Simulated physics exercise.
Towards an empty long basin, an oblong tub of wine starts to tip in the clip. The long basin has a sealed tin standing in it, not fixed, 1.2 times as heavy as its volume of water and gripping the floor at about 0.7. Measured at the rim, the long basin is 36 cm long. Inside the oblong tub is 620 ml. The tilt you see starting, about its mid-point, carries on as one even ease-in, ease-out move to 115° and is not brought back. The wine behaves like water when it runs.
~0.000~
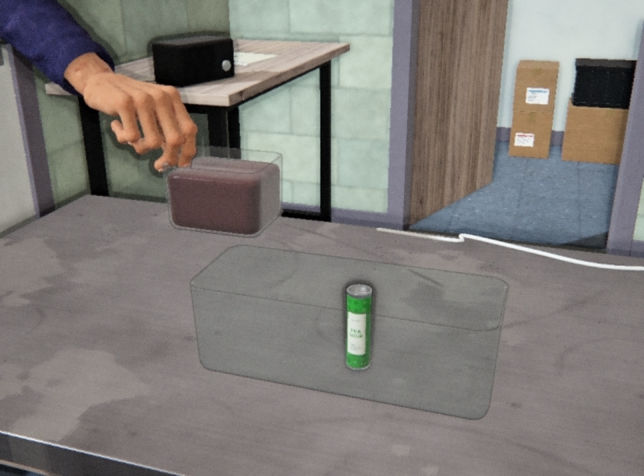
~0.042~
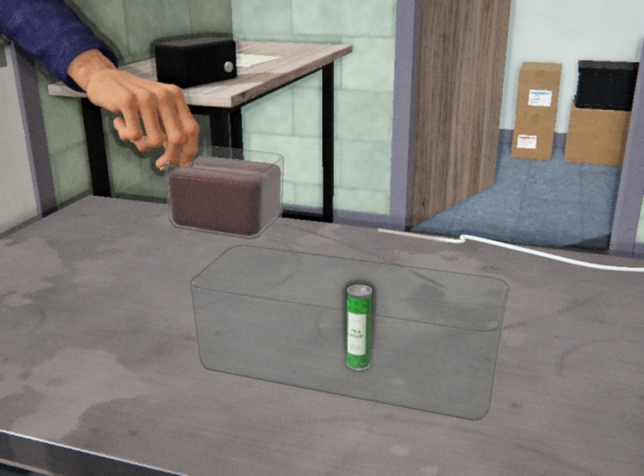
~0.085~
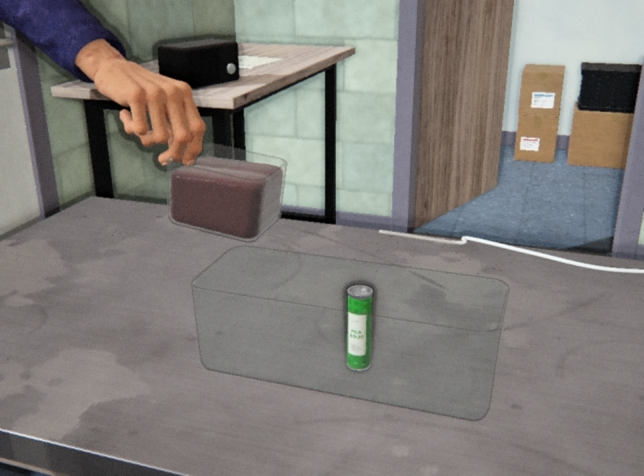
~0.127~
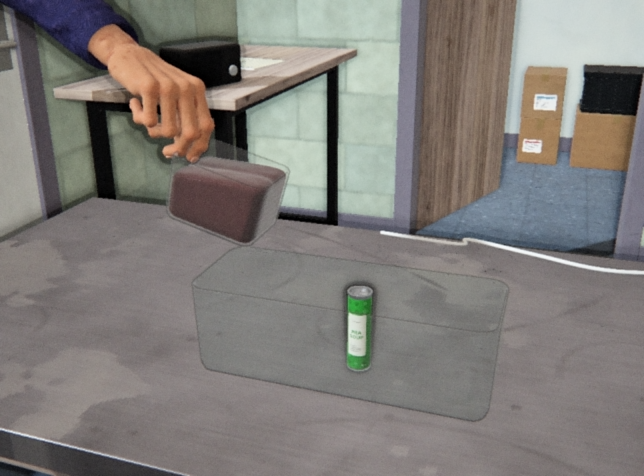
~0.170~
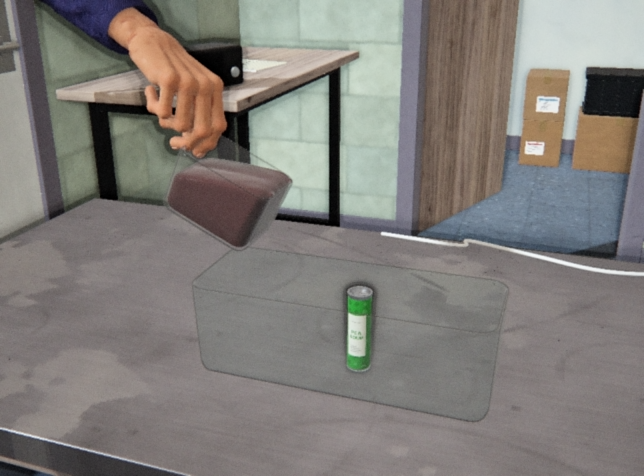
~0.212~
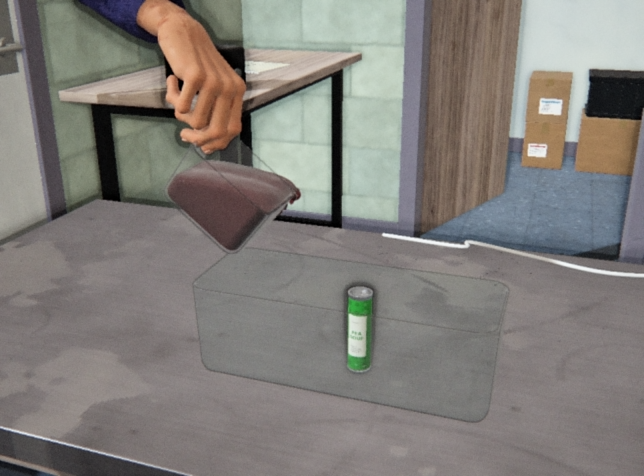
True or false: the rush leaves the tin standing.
True.
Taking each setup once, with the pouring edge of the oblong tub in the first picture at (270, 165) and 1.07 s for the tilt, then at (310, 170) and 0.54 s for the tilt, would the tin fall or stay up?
The tin stays vertical the first time and overturns the second time.
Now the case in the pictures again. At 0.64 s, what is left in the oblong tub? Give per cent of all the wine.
1 %.
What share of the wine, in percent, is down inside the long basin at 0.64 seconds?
About 96 per cent.
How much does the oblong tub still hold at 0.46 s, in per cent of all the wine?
I reckon about 20 in a hundred is still held.
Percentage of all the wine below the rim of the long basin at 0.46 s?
Roughly 56 percent of it.
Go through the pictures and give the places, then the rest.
It leans 0°; its right rim is at (271, 165); the wine meets the walls at (183, 164) and (272, 173); the long basin's rim runs from (211, 265) to (504, 306); the tin's top is at (359, 294), in the first frame.
It leans 2°; its right rim is at (272, 167); the wine meets the walls at (184, 164) and (273, 174), in the second frame.
It leans 7°; its right rim is at (275, 173); the wine meets the walls at (187, 164) and (275, 176), in the third frame.
It leans 15°; its right rim is at (278, 181); the wine meets the walls at (189, 164) and (278, 178), in the fourth frame.
It leans 26°; its right rim is at (281, 192); the wine meets the walls at (190, 167) and (283, 186); 1 per cent is over the edge, in the fifth frame.
It leans 38°; its right rim is at (281, 205); the wine meets the walls at (189, 169) and (281, 192); 6 per cent is over the edge, in the sixth frame.
By 0.46 s the tilt is 109° and 20 per cent is still to pour; the tin stands where it began.
By 0.64 s the tilt is 115° and 1 per cent is still to pour; the tin stands where it began.
By 0.83 s the tilt is 115° and 0 per cent is still to pour; the tin stands where it began.
By 1.04 s the tilt is 115° and 0 per cent is still to pour; the tin stands where it began.
At rest the tin stands where it began.
